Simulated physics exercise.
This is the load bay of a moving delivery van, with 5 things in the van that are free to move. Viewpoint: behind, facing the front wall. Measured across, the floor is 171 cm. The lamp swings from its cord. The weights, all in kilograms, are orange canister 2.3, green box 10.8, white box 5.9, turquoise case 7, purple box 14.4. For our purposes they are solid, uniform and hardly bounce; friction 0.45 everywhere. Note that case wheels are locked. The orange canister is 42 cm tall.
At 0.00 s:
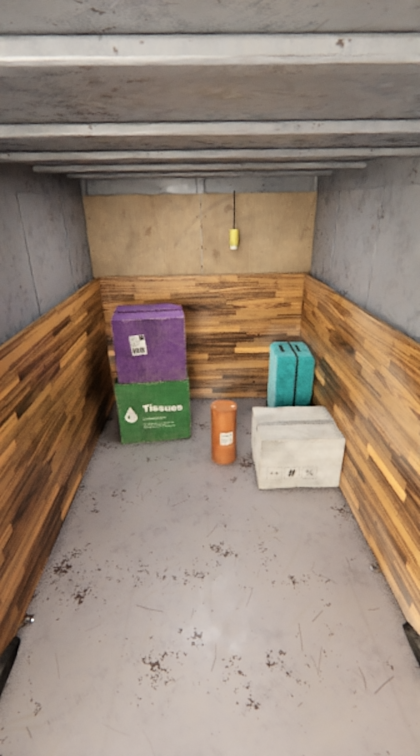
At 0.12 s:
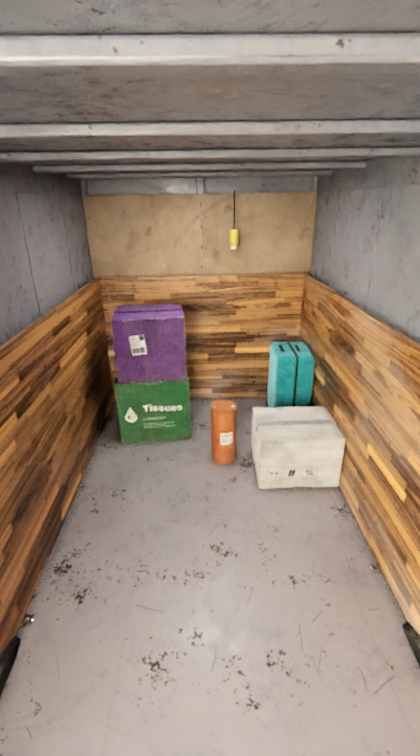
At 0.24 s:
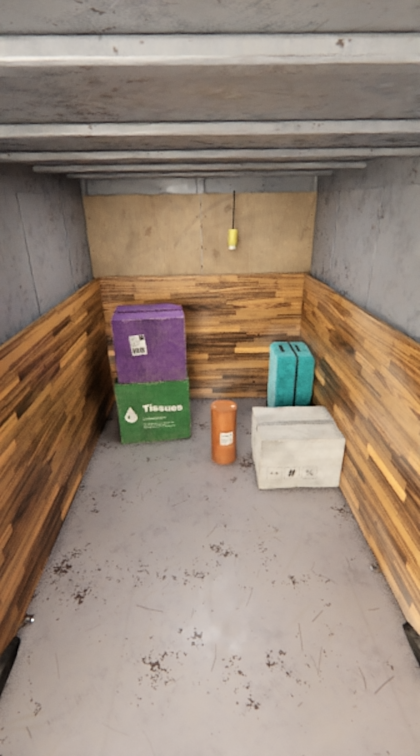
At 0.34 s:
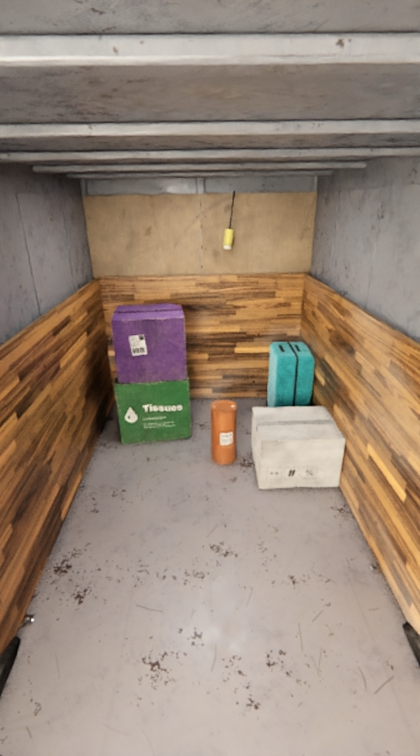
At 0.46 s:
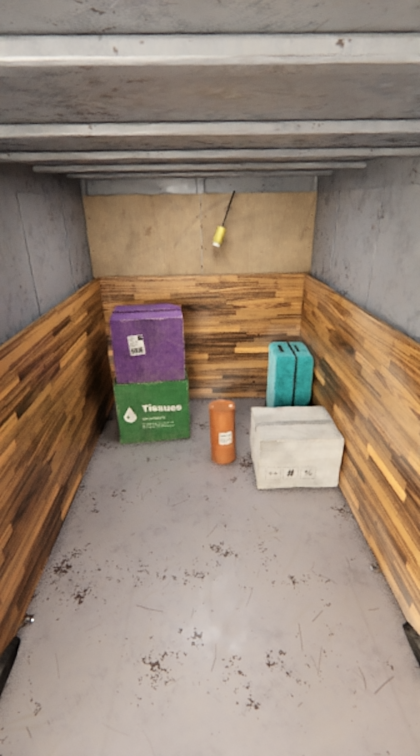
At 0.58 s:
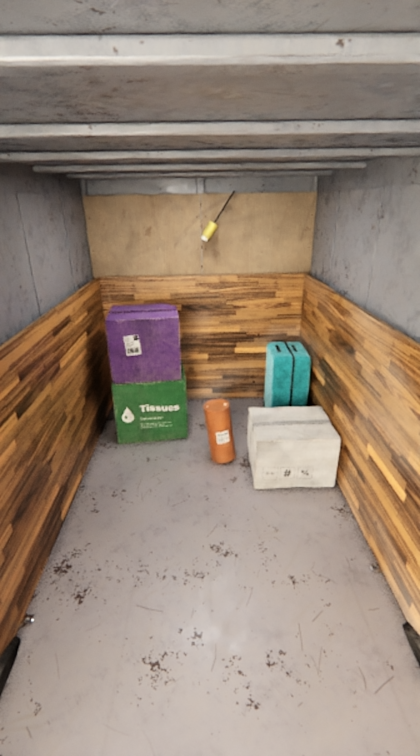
Hanging yellow lamp swinging left inside a van, then the boxes, turquoise case and orange canister shifting slightly left, the canister leaning.
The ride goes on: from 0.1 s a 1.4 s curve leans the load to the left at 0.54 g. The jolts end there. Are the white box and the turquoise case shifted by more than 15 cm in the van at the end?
As I see it, the white box migrates; the turquoise case migrates.
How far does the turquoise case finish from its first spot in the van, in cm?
The shift is close to 68 cm.
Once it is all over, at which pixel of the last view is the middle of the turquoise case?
It ends near (211, 402).
By 0.88 s, load feels 0.54 g left; white box 14 cm from its spot near (274, 446); turquoise case 13 cm from its spot near (273, 385); orange canister tilted 59°.
By 1.28 s, load feels 0.48 g left; turquoise case tilted 21° near (241, 382); white box 41 cm from its spot near (233, 447); orange canister on its side.
When it is over (2.1 s), lying over in the van, orange canister and turquoise case; not toppled but over 15 cm from the start, white box and purple box; the last one within 15 cm of the start. In the last view, white box near (205, 447), turquoise case near (211, 402).
